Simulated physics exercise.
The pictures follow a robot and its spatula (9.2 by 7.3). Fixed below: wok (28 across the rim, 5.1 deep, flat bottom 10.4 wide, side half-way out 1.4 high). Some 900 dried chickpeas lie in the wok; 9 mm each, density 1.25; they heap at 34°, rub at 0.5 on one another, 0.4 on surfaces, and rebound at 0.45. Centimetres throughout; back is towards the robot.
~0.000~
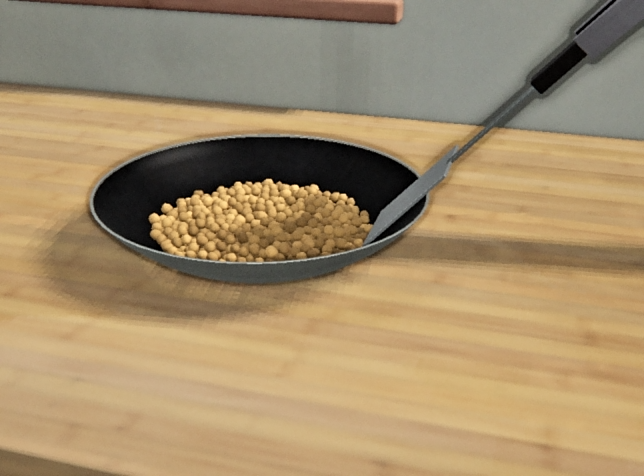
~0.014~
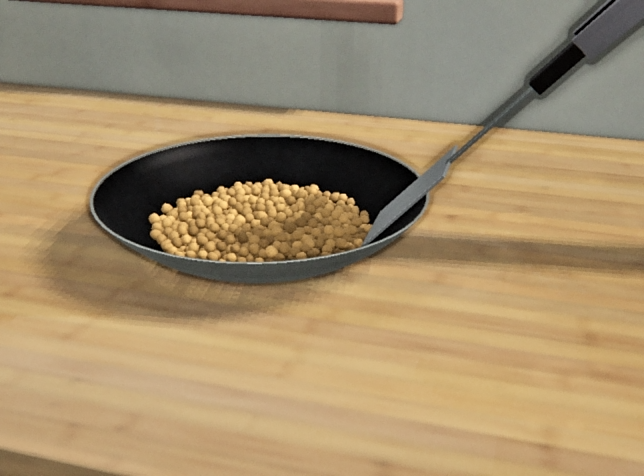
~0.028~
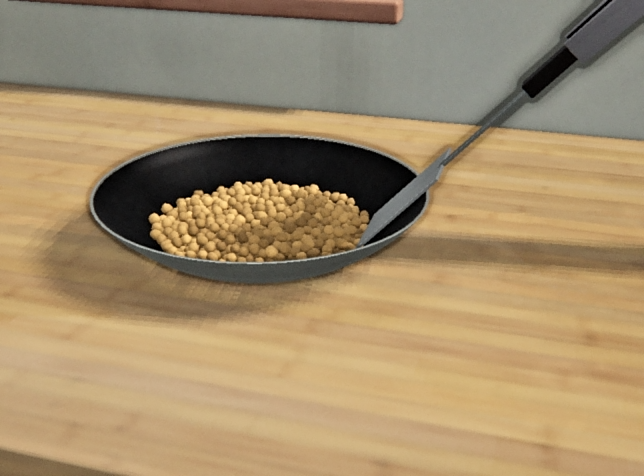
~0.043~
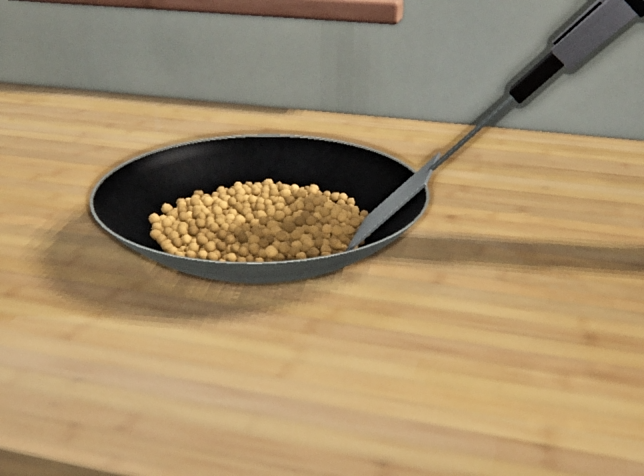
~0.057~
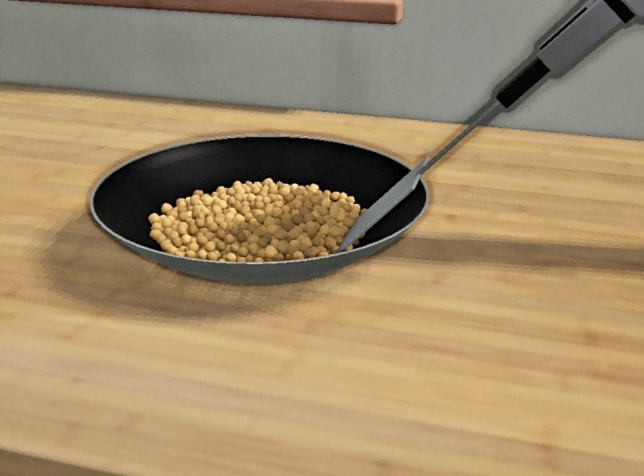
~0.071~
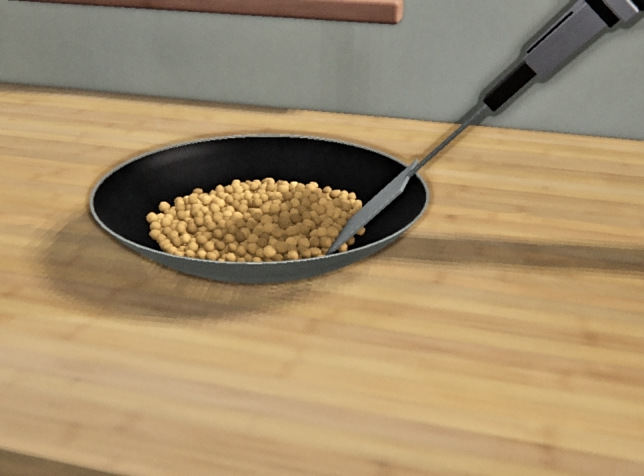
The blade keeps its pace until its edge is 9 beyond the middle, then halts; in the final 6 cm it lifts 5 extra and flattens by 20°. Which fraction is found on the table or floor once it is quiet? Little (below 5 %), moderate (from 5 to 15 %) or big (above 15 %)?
Answer: Moderate; from 5 to 15 % of the dried chickpeas finish on the table or floor.
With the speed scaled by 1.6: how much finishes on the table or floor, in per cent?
Some 20 per cent.
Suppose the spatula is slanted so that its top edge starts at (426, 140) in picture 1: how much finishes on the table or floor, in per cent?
Some 10 per cent.
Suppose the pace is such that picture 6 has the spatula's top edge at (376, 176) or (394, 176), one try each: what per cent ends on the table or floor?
Some 20 and 15 per cent.
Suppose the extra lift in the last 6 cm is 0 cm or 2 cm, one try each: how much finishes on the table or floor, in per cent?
Some 10 and 10 per cent.
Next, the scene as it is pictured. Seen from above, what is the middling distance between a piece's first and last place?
Roughly 4 cm.
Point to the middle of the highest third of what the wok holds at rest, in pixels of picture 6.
Around (171, 199).
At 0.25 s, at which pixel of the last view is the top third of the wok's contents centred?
Near (178, 191).
After 0.16 s, sloping 48°, highest piece 5 above the table; 900 in the wok.
After 0.25 s, sloping 42°, highest piece 6 above the table; 900 in the wok.
After 0.49 s, sloping 28°, highest piece 6 above the table; 832 in the wok, 65 on the table or floor, 3 on the blade or in flight.
After 1.54 s, sloping 28°, highest piece 5 above the table; 832 in the wok, 68 on the table or floor.
In the end, 832 in the wok, 68 on the table or floor. That is 8 % on the table or floor.
